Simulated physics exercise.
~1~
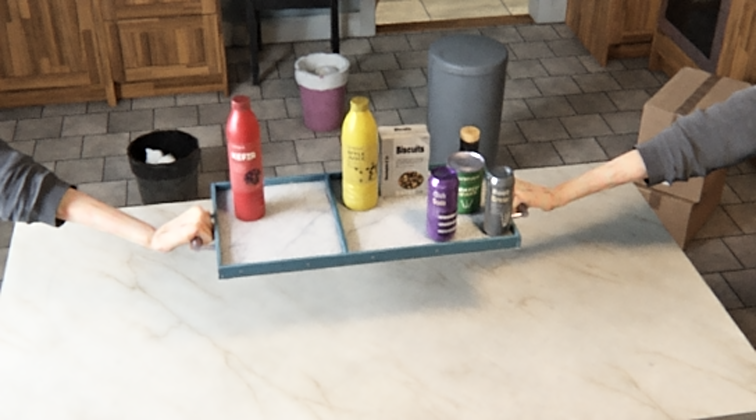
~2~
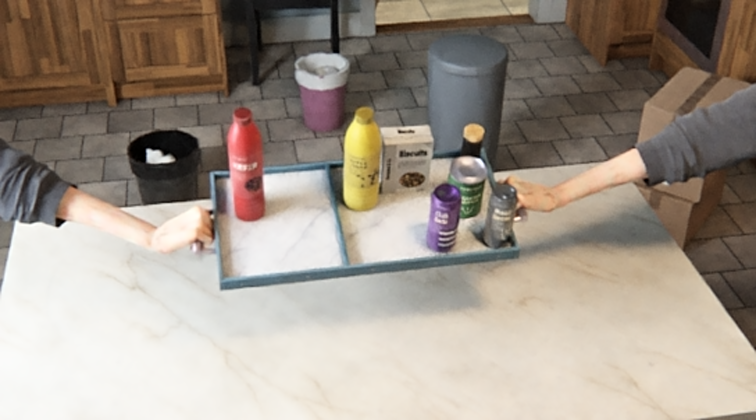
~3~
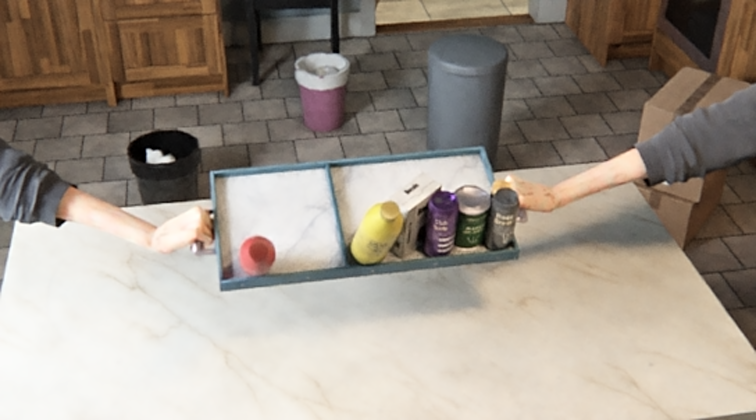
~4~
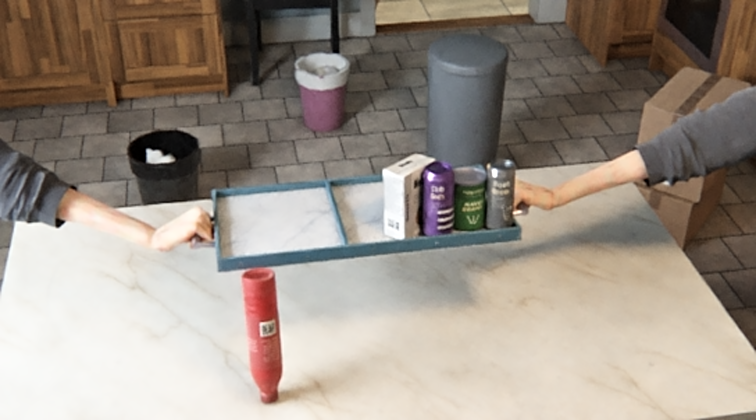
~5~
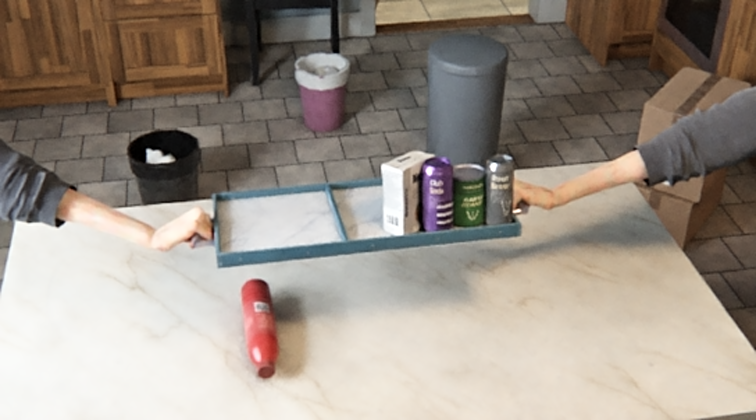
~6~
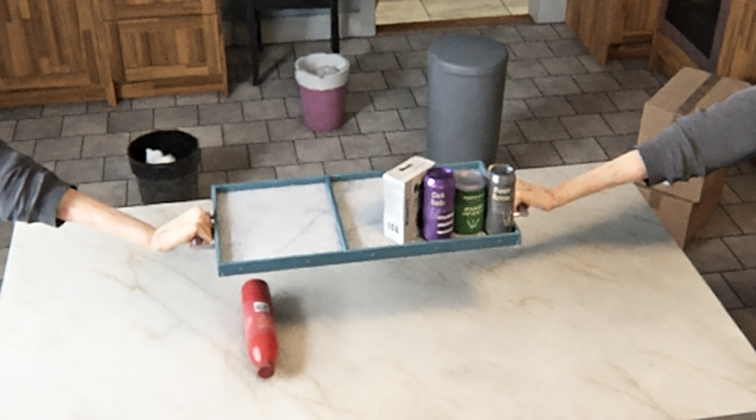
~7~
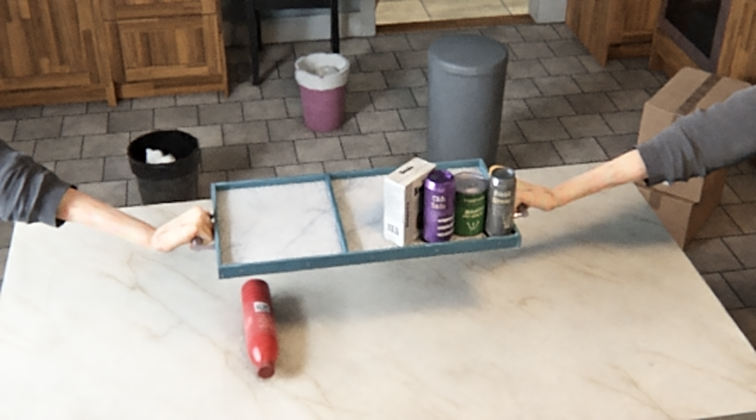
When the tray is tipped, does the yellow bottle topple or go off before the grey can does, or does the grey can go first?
The yellow bottle goes first, leaving the tray after it tips towards the viewer, while the grey can is still standing on the tray at the end.
